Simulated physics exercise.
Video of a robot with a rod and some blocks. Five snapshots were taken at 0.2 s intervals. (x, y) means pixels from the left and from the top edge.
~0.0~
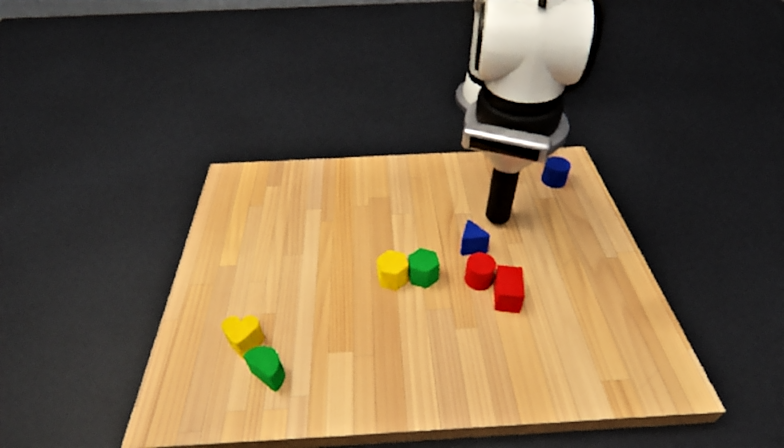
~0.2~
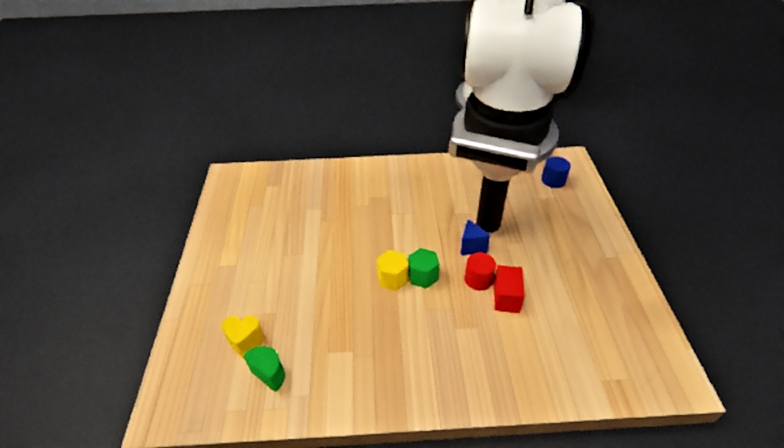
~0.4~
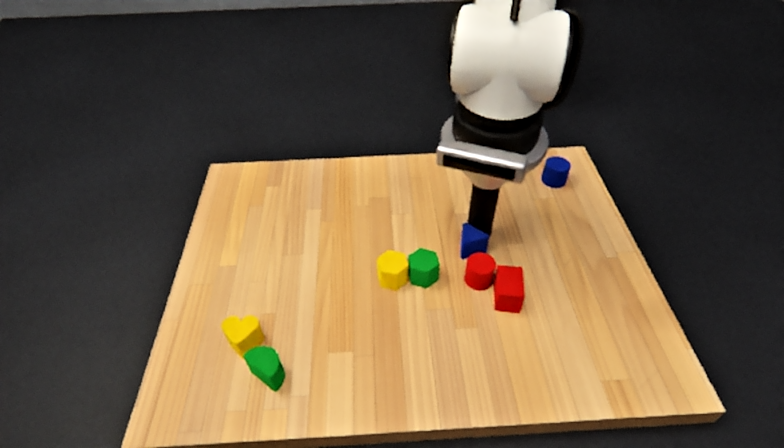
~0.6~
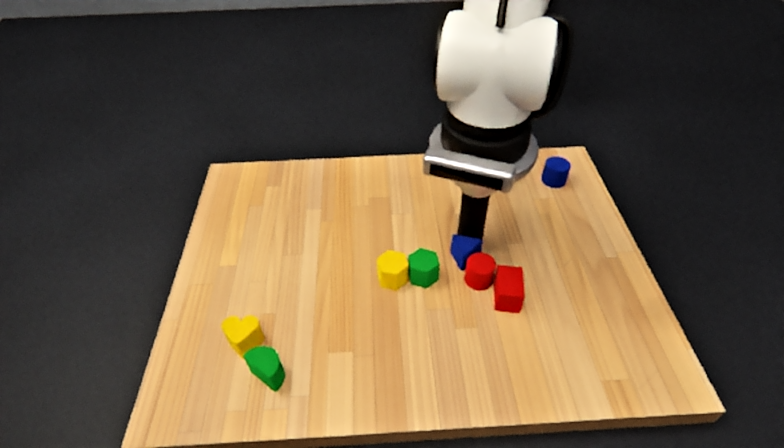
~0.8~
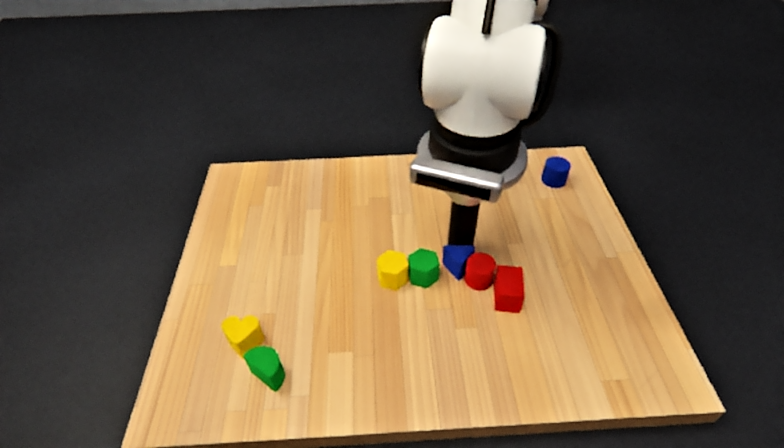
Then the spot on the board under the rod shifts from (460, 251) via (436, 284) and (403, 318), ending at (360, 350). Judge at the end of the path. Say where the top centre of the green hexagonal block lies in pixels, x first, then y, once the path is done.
Around (377, 287).
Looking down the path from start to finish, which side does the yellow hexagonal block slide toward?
Gets pushed right.
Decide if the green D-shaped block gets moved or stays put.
It stays.
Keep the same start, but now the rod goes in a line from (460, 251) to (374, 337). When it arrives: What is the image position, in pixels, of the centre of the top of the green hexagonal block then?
The top centre is at (366, 288).
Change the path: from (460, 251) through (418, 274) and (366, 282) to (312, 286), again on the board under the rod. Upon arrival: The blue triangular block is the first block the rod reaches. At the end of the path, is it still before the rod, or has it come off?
It falls back or aside.
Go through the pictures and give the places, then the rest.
Rod tip (498, 216); block tops, green D-shaped block (264, 359); yellow hexagonal block (393, 261); green hexagonal block (424, 259); blue triangular block (474, 231); red cylinder (482, 263), in the first frame.
Rod (488, 224); blocks unchanged, in the second frame.
Rod (479, 231); blue triangular block (472, 233), in the third frame.
Rod (470, 239); blue triangular block (466, 242), in the fourth frame.
Rod (460, 247); green D-shaped block (264, 359); yellow hexagonal block (393, 261); green hexagonal block (424, 259); blue triangular block (460, 251); red cylinder (482, 263), in the fifth frame.
The first path, step by step. One third of the way, rod (436, 281); yellow hexagonal block (380, 262), turned 35° clockwise; green hexagonal block (406, 273), turned 30° clockwise; blue triangular block (449, 286), turned 35° anticlockwise; red cylinder (483, 266).
Two thirds of the way, rod (402, 314); yellow hexagonal block (374, 261), turned 60° clockwise; green hexagonal block (378, 287), turned 110° clockwise; blue triangular block (448, 291), turned 50° anticlockwise; red cylinder (483, 266).
At the end, rod (359, 346); green D-shaped block in place; yellow hexagonal block (374, 261), turned 60° clockwise; green hexagonal block (377, 287), turned 115° clockwise; blue triangular block (448, 291), turned 50° anticlockwise; red cylinder (483, 266).
